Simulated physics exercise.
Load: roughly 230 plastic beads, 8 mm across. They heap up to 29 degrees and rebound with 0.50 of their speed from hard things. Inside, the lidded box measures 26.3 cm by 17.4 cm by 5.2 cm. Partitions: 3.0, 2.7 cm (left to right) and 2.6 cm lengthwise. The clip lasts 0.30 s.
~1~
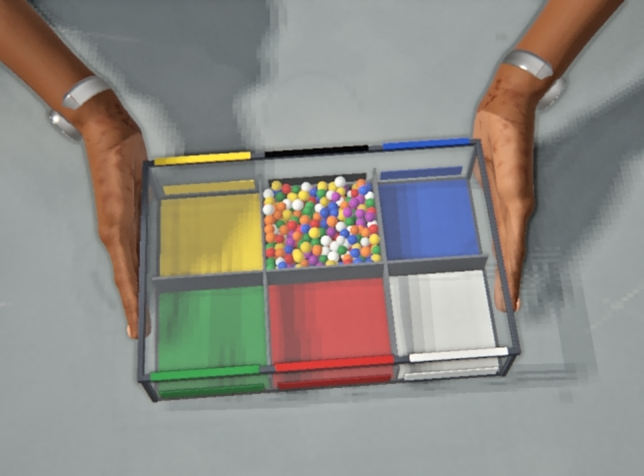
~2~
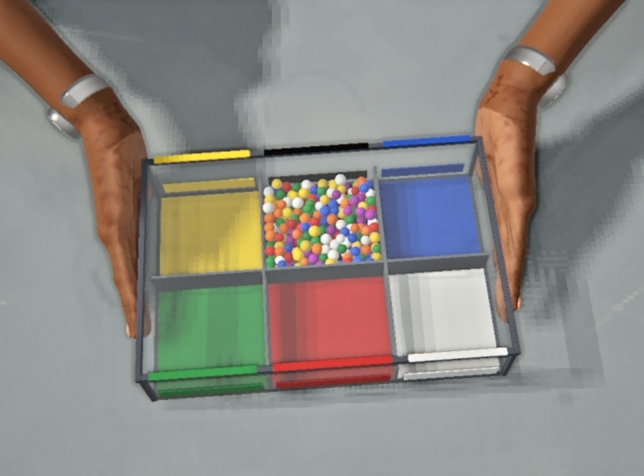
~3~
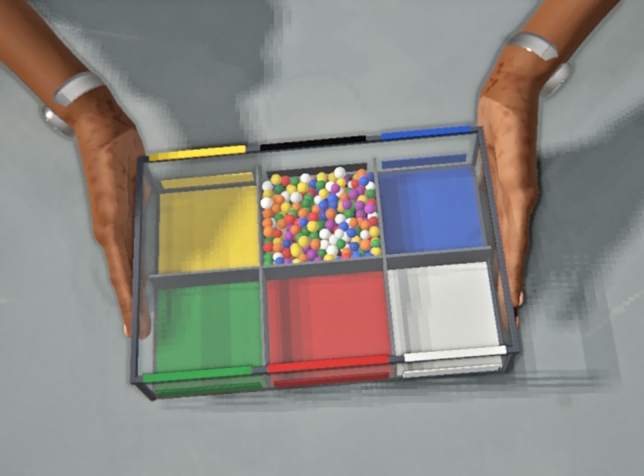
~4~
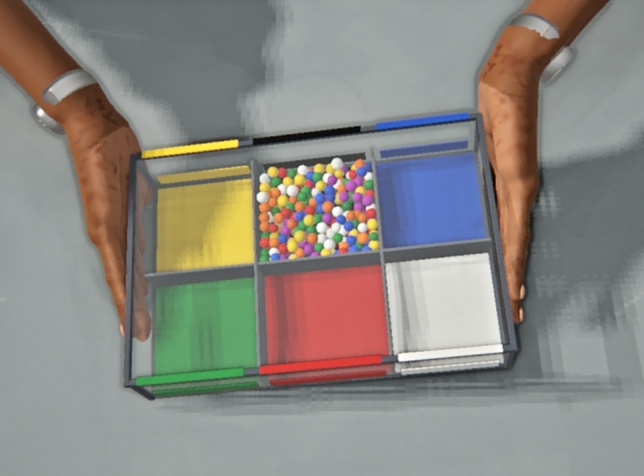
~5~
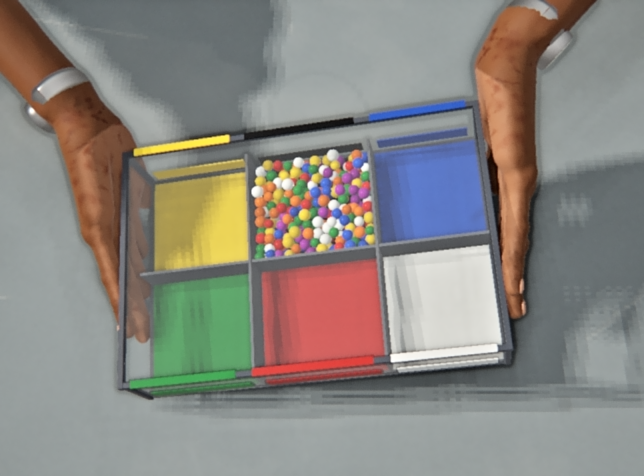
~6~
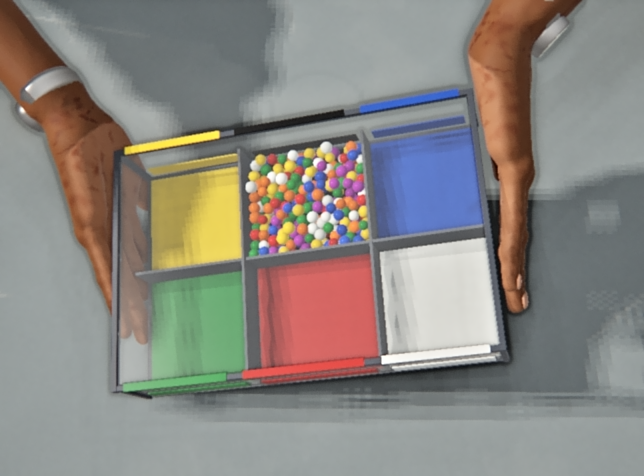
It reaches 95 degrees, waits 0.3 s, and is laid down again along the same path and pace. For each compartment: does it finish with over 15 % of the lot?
Red compartment: No; blue compartment: No; green compartment: Yes; yellow compartment: No; white compartment: No; black compartment: No.
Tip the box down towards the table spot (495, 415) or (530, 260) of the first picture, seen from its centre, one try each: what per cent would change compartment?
About 95 and 90 per cent.
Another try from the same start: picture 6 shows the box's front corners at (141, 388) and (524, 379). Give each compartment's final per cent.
Red 30; blue 0; green 0; yellow 0; white 65; black 5.
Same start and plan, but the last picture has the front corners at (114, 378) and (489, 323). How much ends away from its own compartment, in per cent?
It would be near 90 per cent.
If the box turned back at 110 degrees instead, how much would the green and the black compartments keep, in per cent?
In that case green 100; black 0.
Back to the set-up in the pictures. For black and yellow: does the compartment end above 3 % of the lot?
Black yes, yellow no.
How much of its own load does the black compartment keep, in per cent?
Some 10 per cent.
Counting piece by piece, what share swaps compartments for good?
Roughly 95 per cent.
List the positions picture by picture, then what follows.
In the first frame, box tilt 0 degrees, front corners at (143, 376) and (514, 349); black 100 %.
In the second frame, box tilt 1 degrees, front corners at (141, 376) and (514, 349).
In the third frame, box tilt 4 degrees, front corners at (137, 378) and (513, 348), lowest corner left front.
In the fourth frame, box tilt 9 degrees, front corners at (130, 381) and (511, 346), lowest corner left front.
In the fifth frame, box tilt 13 degrees, front corners at (124, 384) and (506, 345), lowest corner left front.
In the sixth frame, box tilt 18 degrees, front corners at (118, 386) and (500, 345), lowest corner left front; black 100 %.
Then, 1.23 s after the last picture, tilt 95 degrees; green 70 %, yellow 10 %, black 20 %.
Then, 2.06 s after the last picture, tilt 48 degrees; green 95 %, black 5 %.
Then, 2.90 s after the last picture, tilt 0 degrees; green 95 %, black 5 %.
In the end, red 0 %, blue 0 %, green 95 %, yellow 0 %, white 0 %, black 5 %.
